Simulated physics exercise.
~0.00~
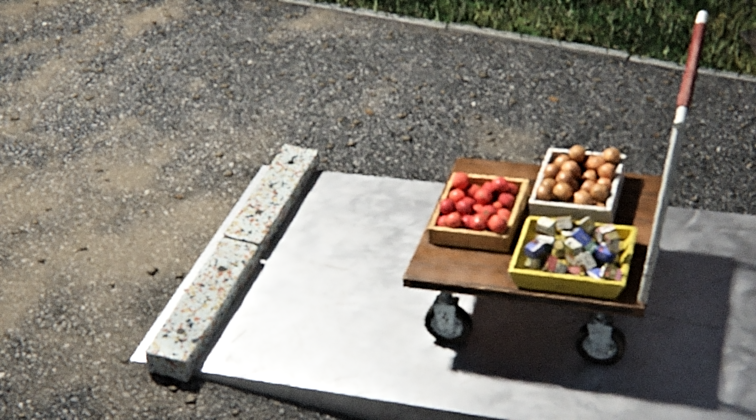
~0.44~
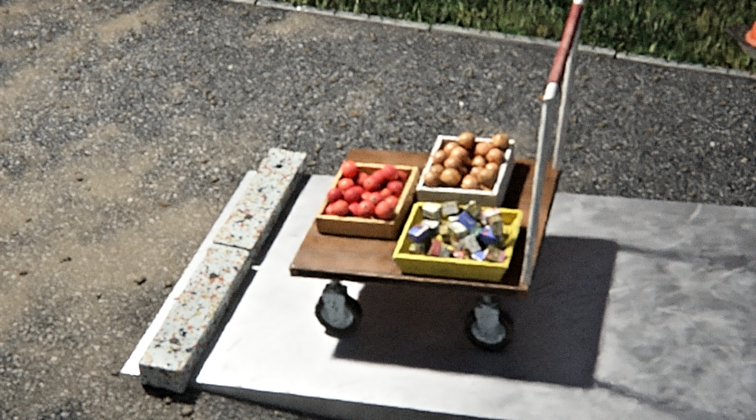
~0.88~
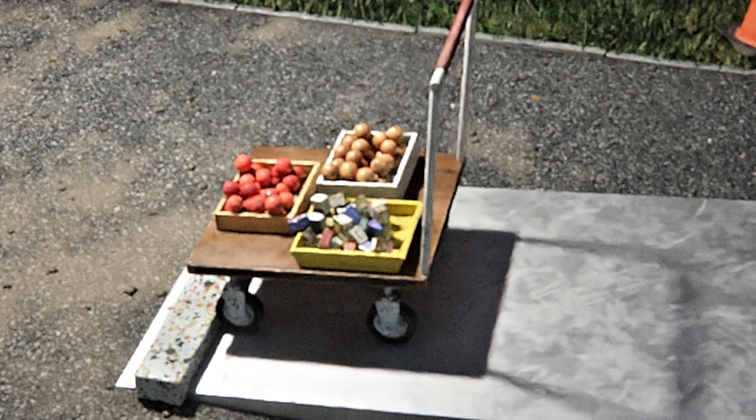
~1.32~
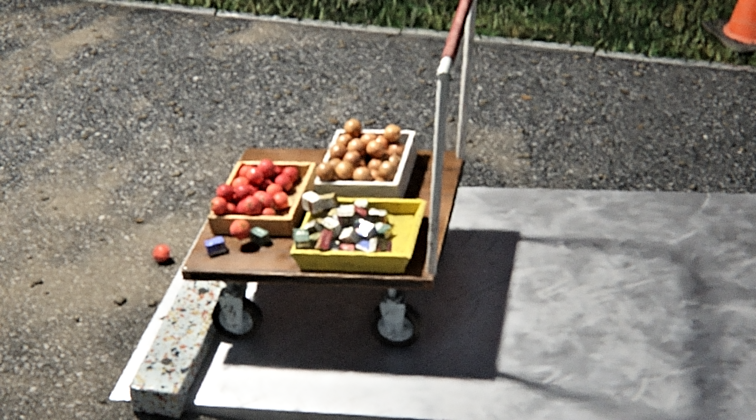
On a sunlit ramp beside a strip of grass, a cart carrying crates of red balls, brown balls and small cartons rolls left until it meets a speckled kerb, where a few red balls and cartons spill from their crates, one ball leaving the deck, while the brown ones stay put.
